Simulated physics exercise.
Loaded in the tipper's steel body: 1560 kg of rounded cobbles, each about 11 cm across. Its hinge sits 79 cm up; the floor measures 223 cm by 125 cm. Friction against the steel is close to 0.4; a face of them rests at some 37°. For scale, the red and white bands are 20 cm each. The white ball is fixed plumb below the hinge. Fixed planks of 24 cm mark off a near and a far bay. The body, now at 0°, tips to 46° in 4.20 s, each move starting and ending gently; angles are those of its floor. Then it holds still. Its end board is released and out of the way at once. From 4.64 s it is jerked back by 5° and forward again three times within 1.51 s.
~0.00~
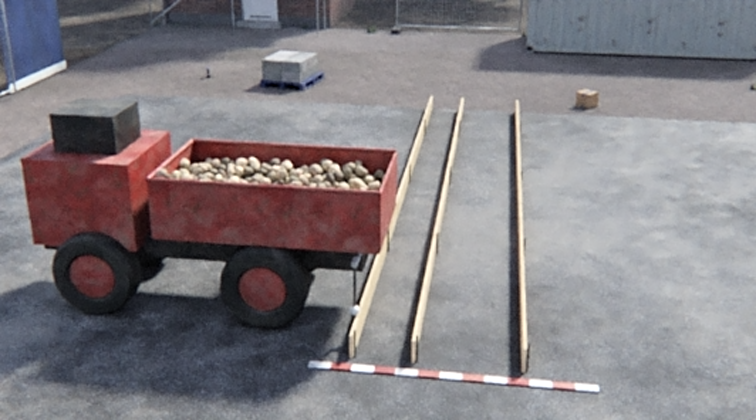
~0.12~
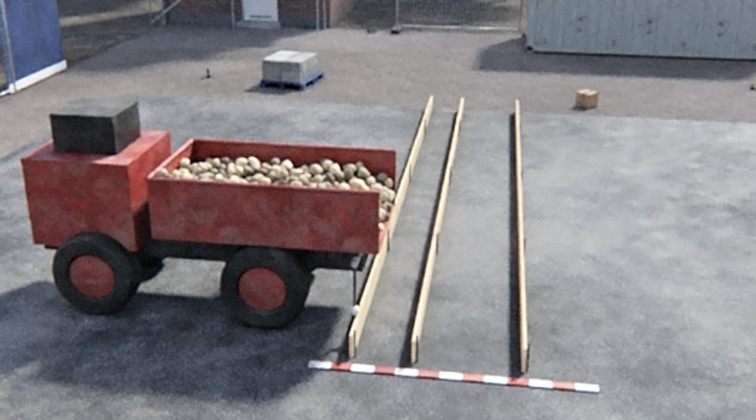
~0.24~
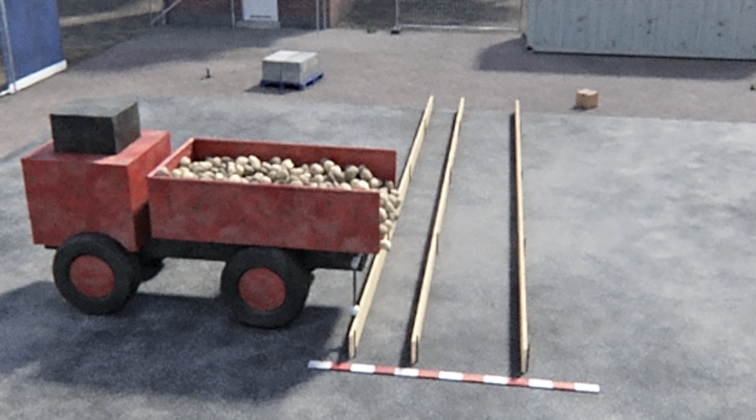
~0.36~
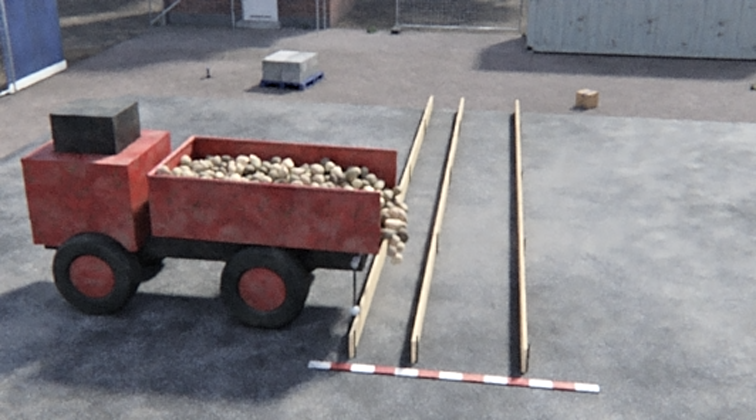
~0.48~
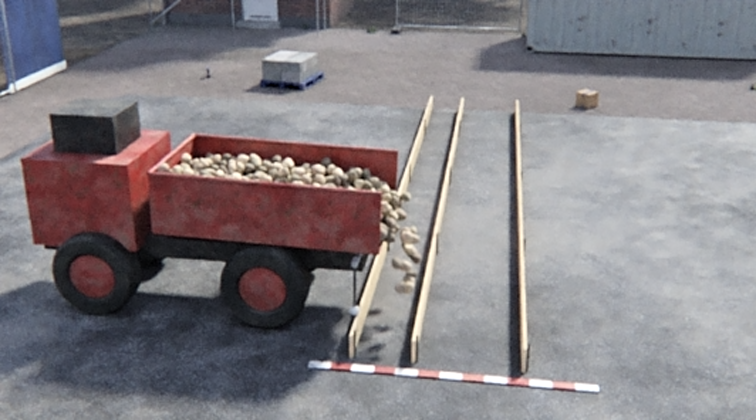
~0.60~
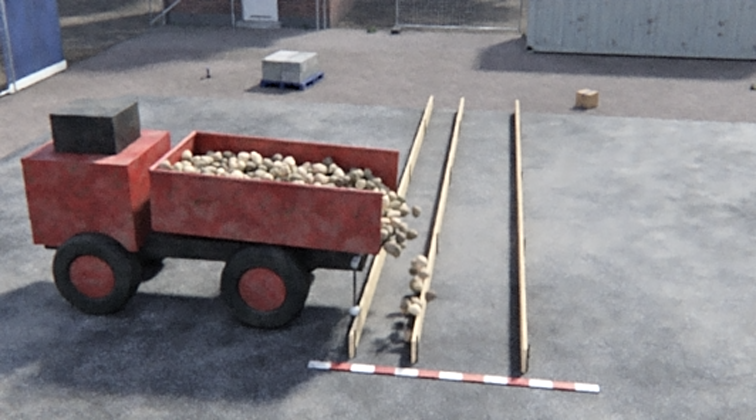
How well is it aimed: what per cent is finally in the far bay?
About 70 per cent.
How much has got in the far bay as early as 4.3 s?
About 70 per cent by then.
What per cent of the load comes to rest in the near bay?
About 30 per cent.
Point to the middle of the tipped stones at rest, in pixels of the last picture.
Their middle is at about (455, 297).
After 3.2 s the floor is at 39°; 34 % in the body, 30 % in the near bay, 36 % in the far bay; the foremost stones are at (514, 316).
After 4.3 s the floor is at 46°; 0 % in the body, 29 % in the near bay, 69 % in the far bay, 2 % past the last board; the foremost stones are at (571, 327).
After 6.6 s the floor is at 46°; 0 % in the body, 29 % in the near bay, 69 % in the far bay, 2 % past the last board; the foremost stones are at (585, 331).
After 9.7 s the floor is at 46°; 0 % in the body, 29 % in the near bay, 69 % in the far bay, 2 % past the last board; the foremost stones are at (585, 331).
